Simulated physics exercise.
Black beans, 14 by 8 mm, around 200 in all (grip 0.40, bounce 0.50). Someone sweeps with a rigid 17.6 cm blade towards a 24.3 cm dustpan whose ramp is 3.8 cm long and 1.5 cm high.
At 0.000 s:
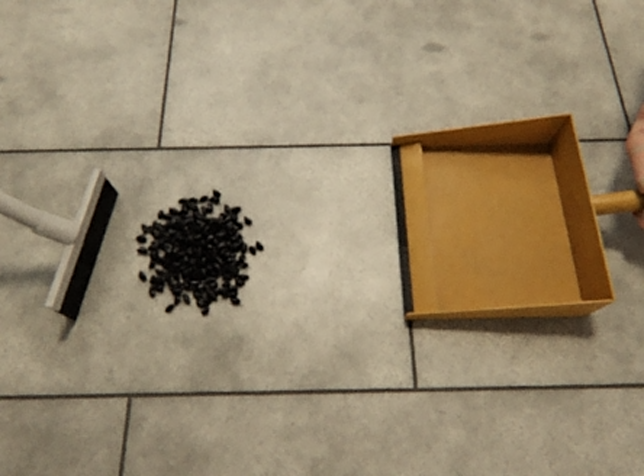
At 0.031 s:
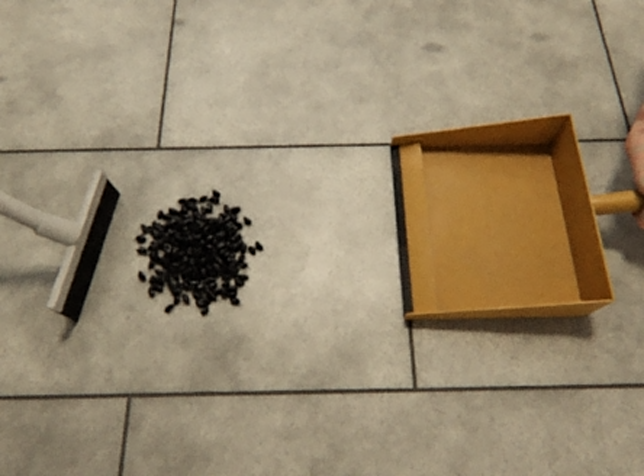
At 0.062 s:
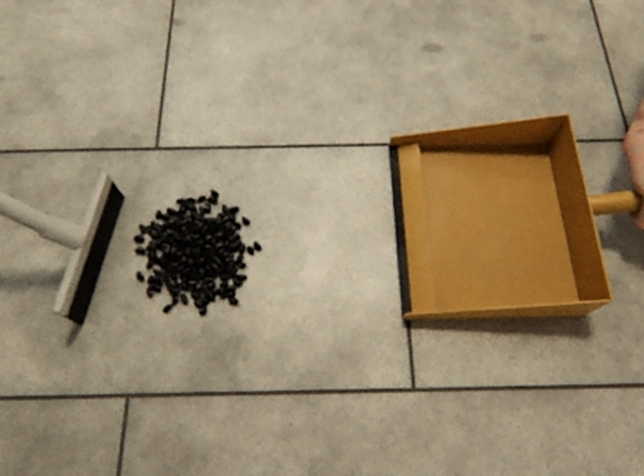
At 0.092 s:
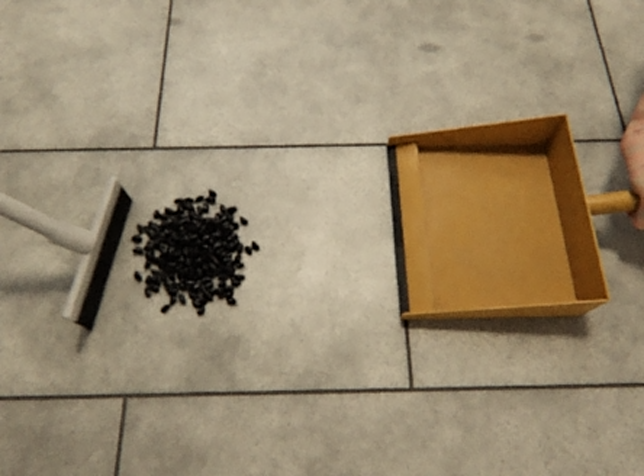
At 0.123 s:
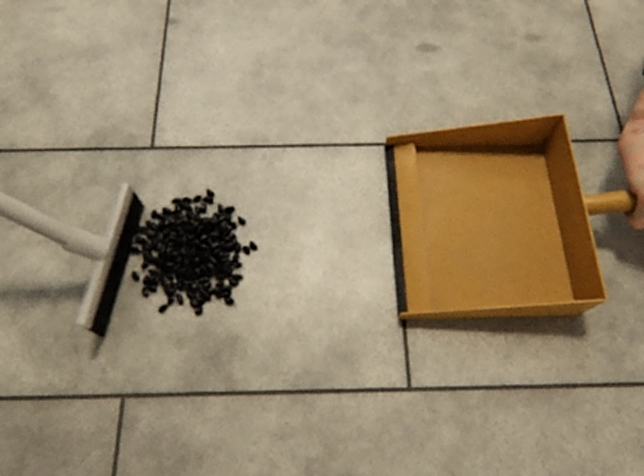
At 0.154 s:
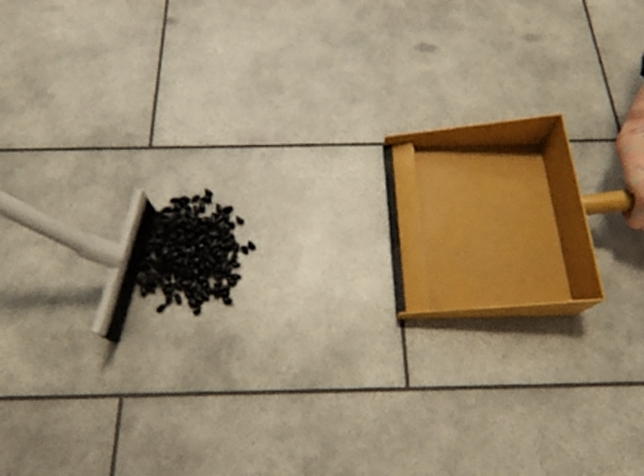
A squeegee-like blade on a pale handle slid right and slightly towards the viewer, reaching a pile of black beans and nudging its left edge, while a hand held a tan dustpan on the right.
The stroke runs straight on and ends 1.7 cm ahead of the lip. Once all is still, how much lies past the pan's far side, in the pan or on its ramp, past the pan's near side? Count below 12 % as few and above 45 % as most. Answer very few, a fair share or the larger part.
Far side very few, pan very few, near side a fair share.
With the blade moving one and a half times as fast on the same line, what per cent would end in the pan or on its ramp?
Then about 10 per cent.
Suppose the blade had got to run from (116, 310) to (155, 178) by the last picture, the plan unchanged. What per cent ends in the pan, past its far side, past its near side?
Pan 30, far 5, near 25.
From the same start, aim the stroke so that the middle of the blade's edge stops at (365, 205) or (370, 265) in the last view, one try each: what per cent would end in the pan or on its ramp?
About 20 and 30 per cent.
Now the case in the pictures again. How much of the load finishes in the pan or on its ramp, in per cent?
Roughly 5 per cent.
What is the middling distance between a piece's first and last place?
Roughly 22 cm.
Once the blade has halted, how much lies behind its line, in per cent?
Roughly 50 per cent.
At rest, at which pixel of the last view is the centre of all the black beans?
Near (383, 280).
After 0.38 s, middle of the blade 18 cm from the lip; 0 % over the lip, far side 0 %, near side 15 %.
Then, at 0.53 s, middle of the blade 8 cm from the lip; 0 % over the lip, far side 0 %, near side 30 %.
Then, at 0.81 s, middle of the blade 3 cm from the lip; 5 % over the lip, far side 0 %, near side 40 %.
By 2.8 s all is still; far side 0 %, pan 5 %, near side 40 %, in front of the lip or behind the blade 55 %.
